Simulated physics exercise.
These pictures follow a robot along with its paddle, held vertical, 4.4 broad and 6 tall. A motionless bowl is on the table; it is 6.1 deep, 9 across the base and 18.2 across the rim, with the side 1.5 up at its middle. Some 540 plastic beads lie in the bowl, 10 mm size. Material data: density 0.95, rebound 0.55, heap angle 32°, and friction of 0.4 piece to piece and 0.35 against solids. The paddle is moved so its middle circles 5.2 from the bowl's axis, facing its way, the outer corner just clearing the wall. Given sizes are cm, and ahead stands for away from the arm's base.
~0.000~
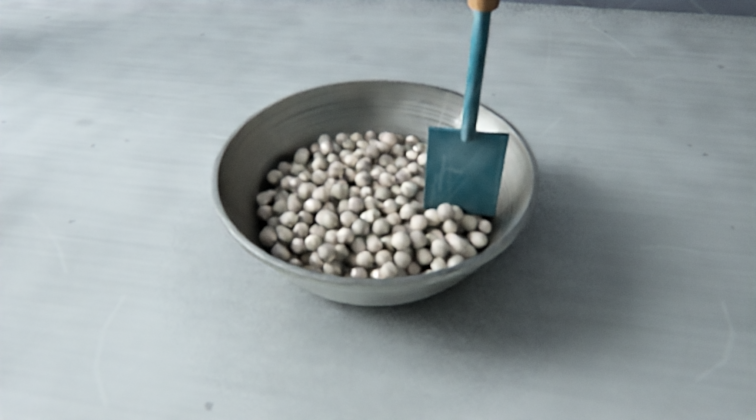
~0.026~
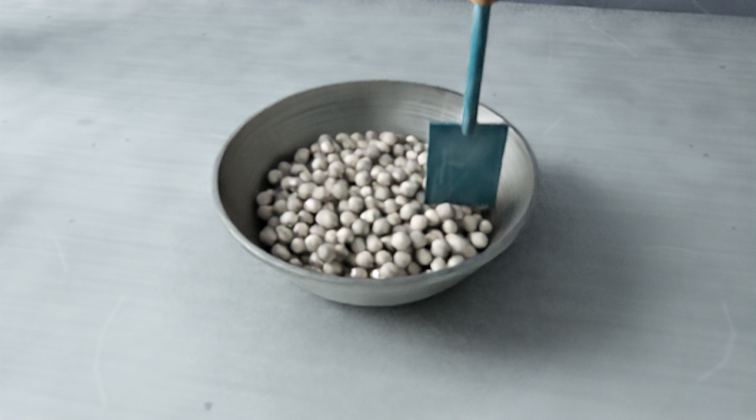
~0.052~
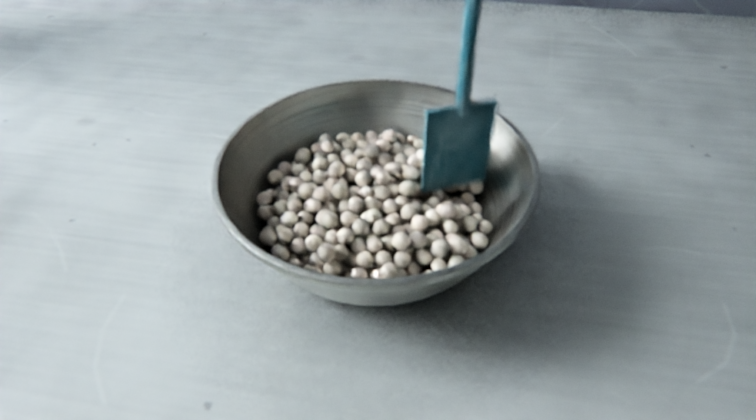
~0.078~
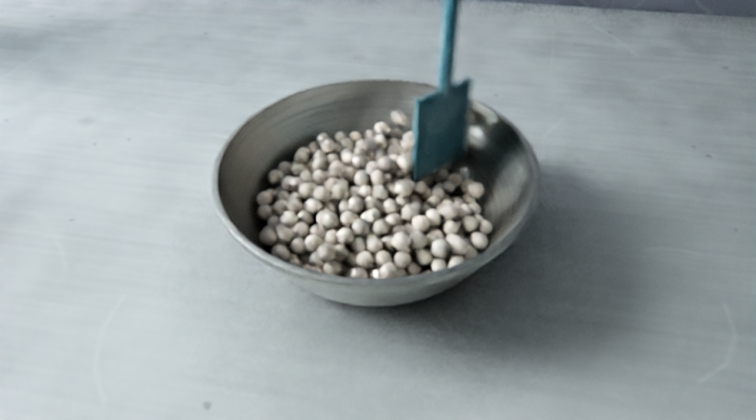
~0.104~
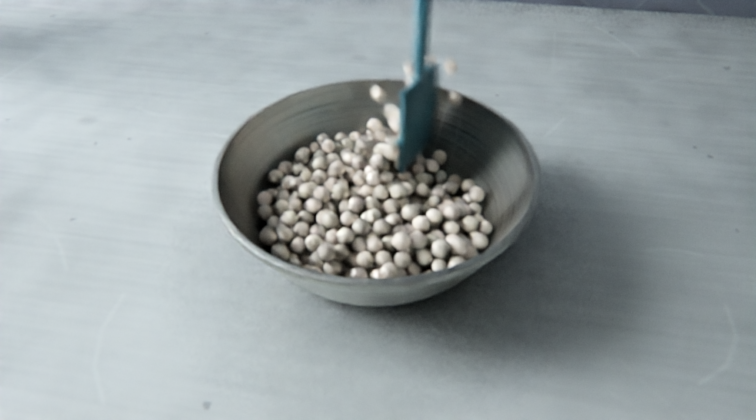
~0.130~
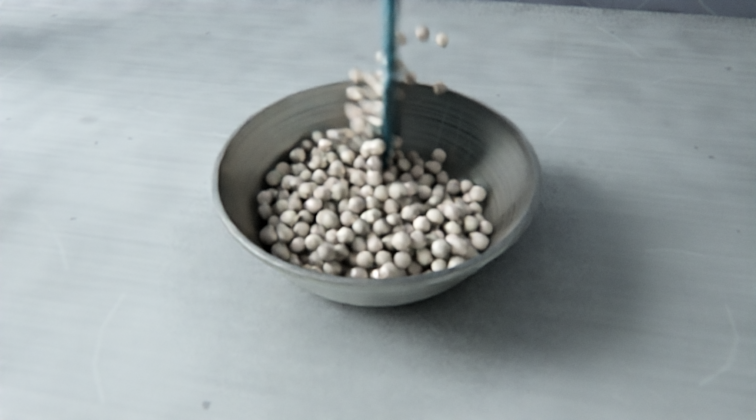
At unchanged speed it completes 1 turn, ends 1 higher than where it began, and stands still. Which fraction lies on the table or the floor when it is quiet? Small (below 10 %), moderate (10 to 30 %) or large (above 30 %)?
Moderate.
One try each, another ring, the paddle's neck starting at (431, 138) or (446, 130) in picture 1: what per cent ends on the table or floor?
Near 10 and 25 in a hundred, one try each.
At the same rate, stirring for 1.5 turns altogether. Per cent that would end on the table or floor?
Then roughly 15 percent.
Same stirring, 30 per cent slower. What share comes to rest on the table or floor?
10 %.
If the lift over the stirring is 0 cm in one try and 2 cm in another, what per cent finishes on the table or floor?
Estimates: 20 % then 10 %.
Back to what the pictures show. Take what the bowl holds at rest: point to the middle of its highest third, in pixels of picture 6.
I'd put it at about (401, 207).
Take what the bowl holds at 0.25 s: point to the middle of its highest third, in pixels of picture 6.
About (327, 221) in the last picture.
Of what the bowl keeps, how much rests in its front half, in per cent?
Some 50 per cent.
After 0.25 s, 192° round, highest piece 9 above the table; 513 in the bowl, 2 on the table or floor, 23 in flight or on the tool.
After 0.37 s, 293° round, highest piece 9 above the table; 486 in the bowl, 32 on the table or floor, 20 in flight or on the tool.
After 0.63 s, 0° round, highest piece 5 above the table; 459 in the bowl, 79 on the table or floor.
After 1.33 s, 0° round, highest piece 5 above the table; 459 in the bowl, 79 on the table or floor.
At rest, 459 in the bowl, 79 on the table or floor. That is 15 % on the table or floor.
